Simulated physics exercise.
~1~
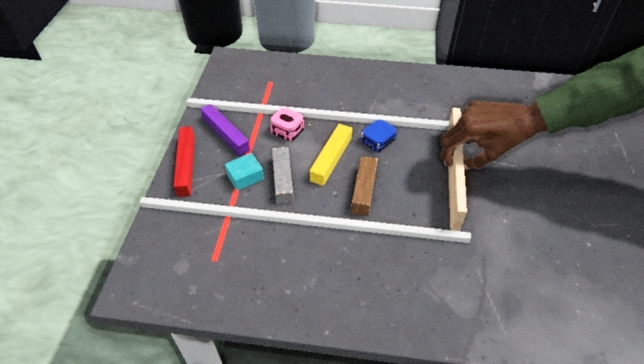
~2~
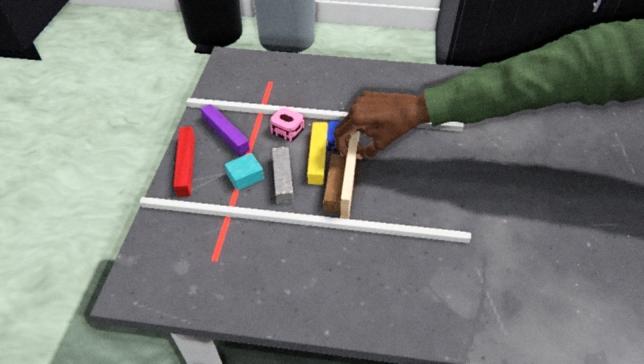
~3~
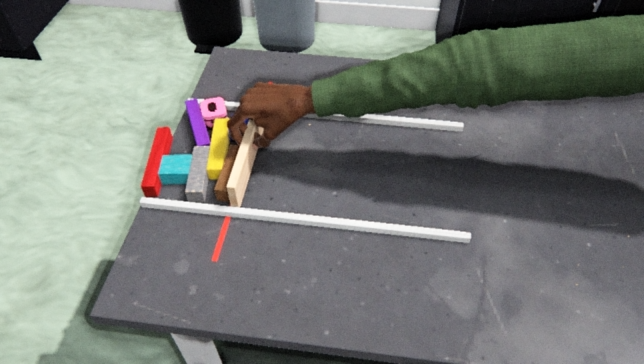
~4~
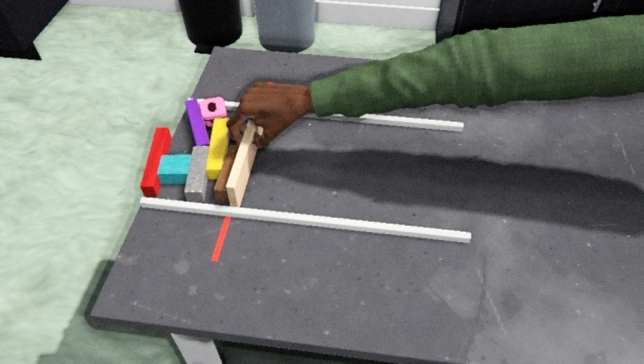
On a dark table, a hand sweeps eight coloured pieces left with a board; none fall.
